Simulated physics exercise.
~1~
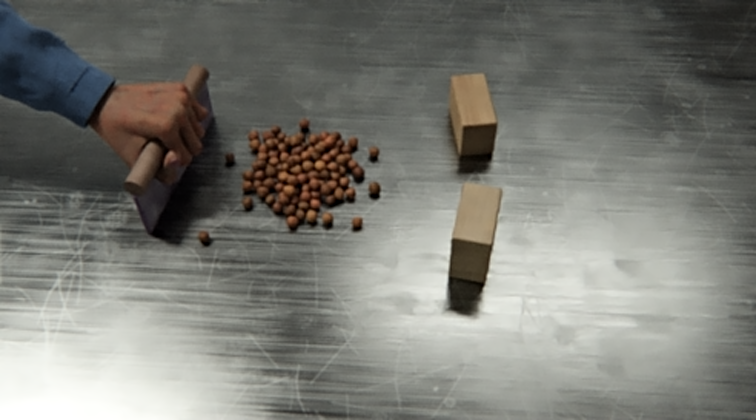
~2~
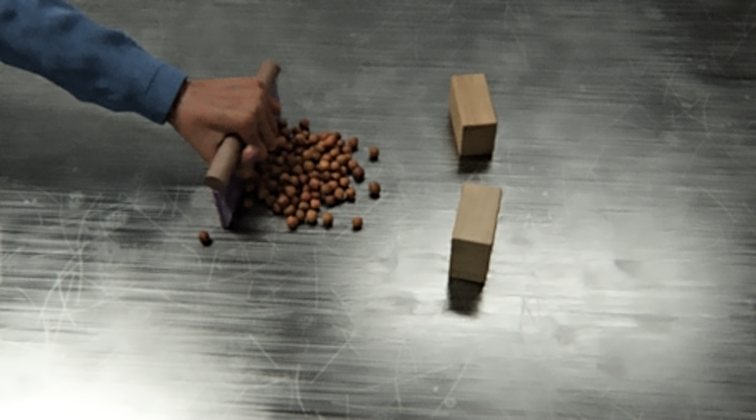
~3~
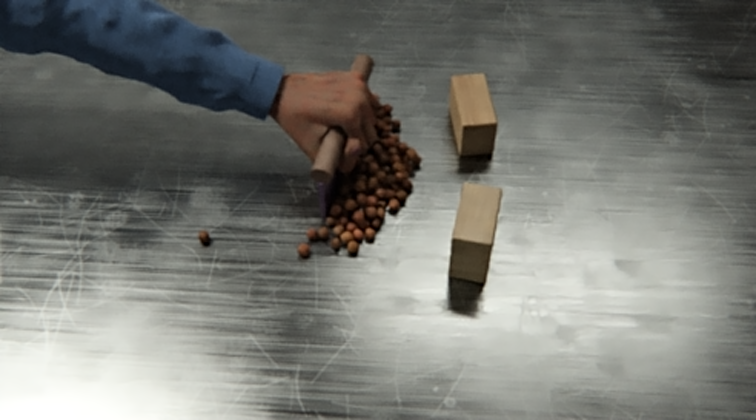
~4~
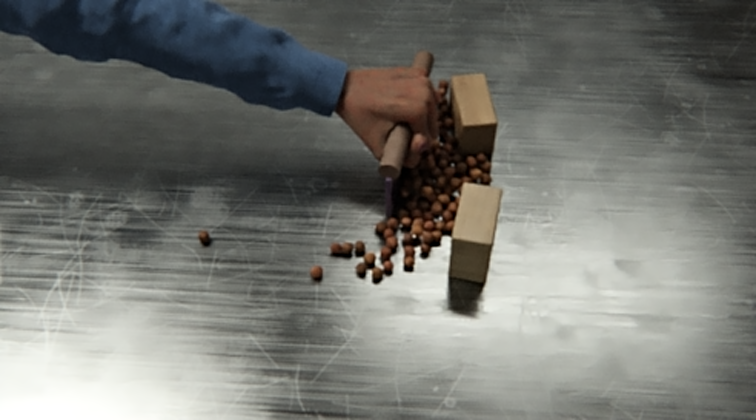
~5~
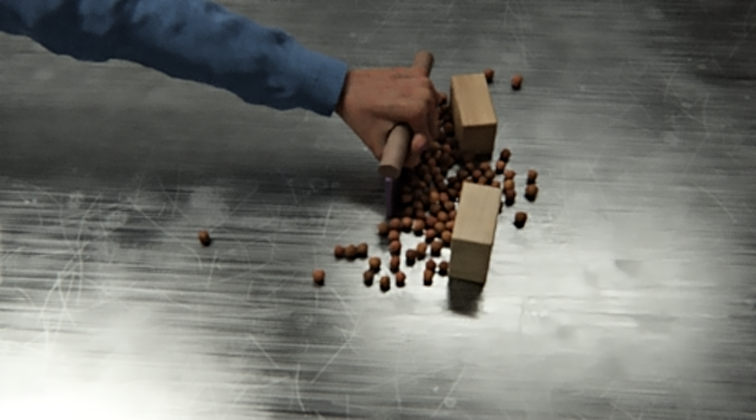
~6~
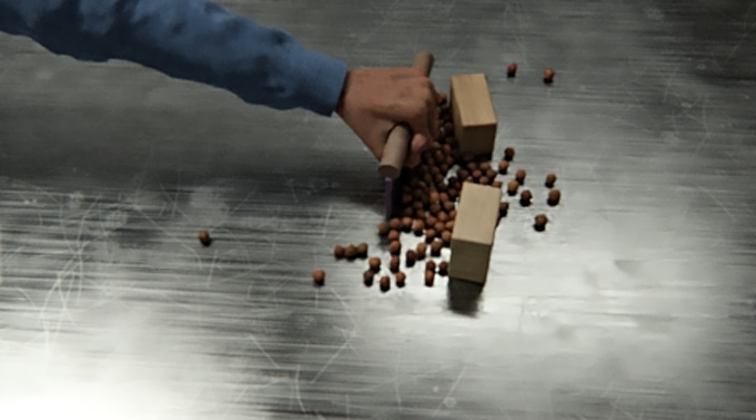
The video shows a hand in a blue sleeve pushing a pile of hazelnuts rightward with a scraper toward two fixed wooden blocks, then stopping; some nuts pass through the gap and a few around the ends, while most remain held up before the blocks.
